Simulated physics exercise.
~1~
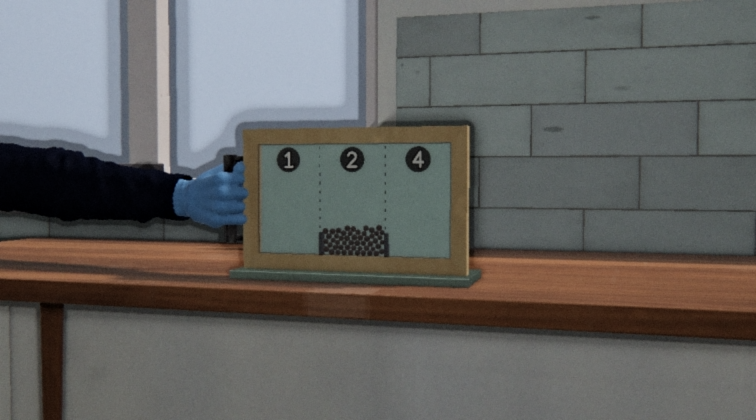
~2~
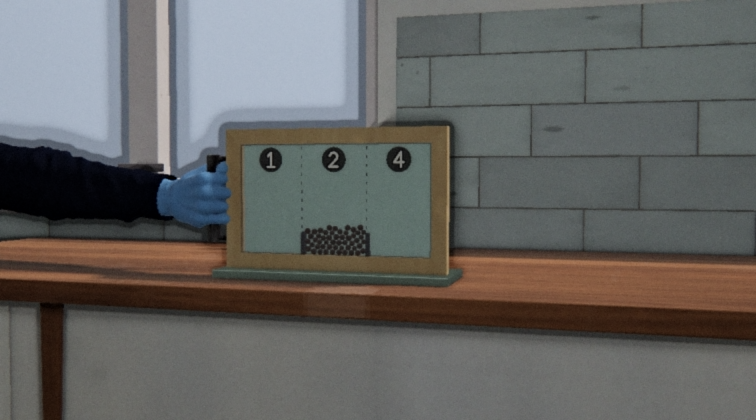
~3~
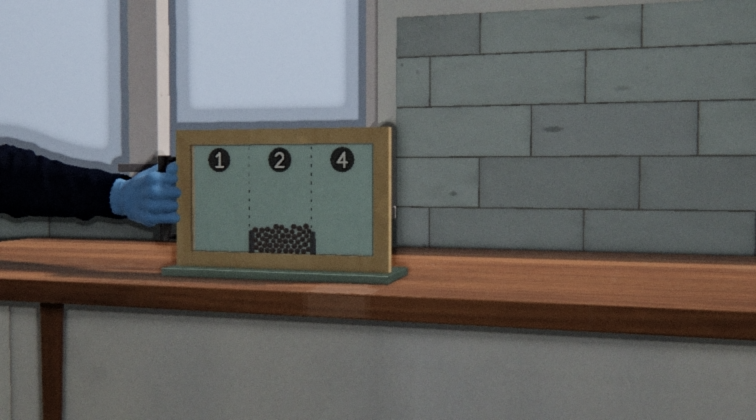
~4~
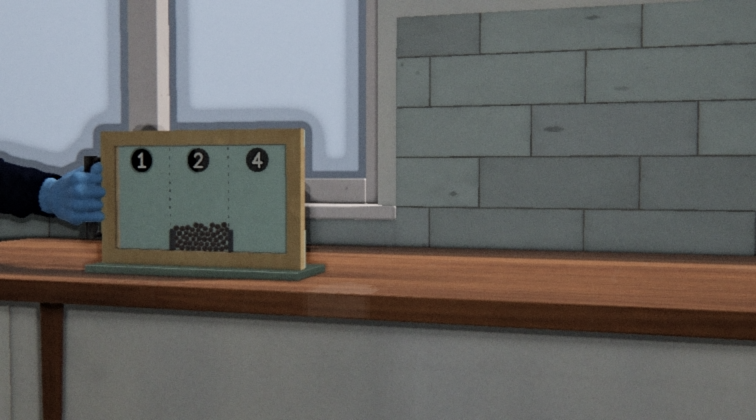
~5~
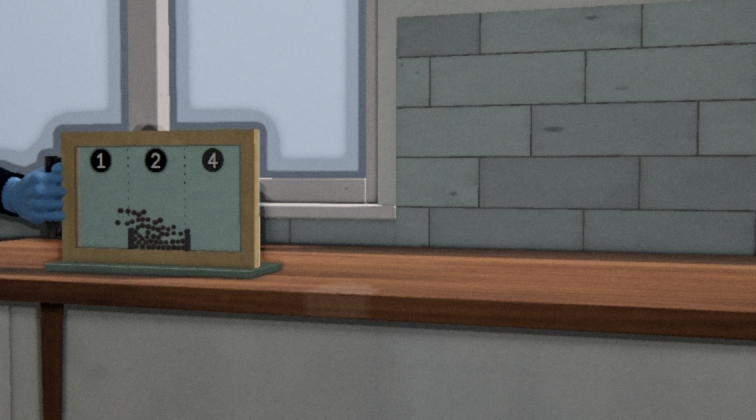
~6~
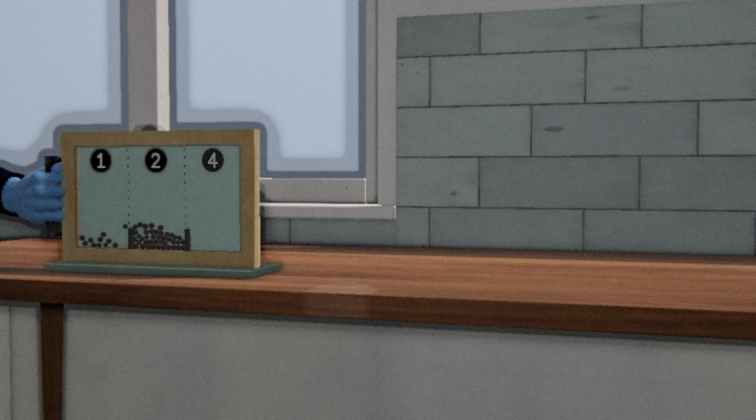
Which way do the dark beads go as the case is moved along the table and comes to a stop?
They go to the left, carried along with the case, and some of them spill over the left edge of the holder into the left strip.
A thin upright case with a pale wooden frame and a green back stands on a brown wooden table, seen from the front by a still camera. Dark beads are heaped in a low holder in its middle strip, between strips marked one and four. Windows and a grey tiled wall are behind. A blue-gloved hand in a dark sleeve moves the case left along the table. As it comes to a stop near the left side, the beads surge up and leftward over the holder's edge. A few end up in the left strip, most remain in the middle, and the right strip stays empty.
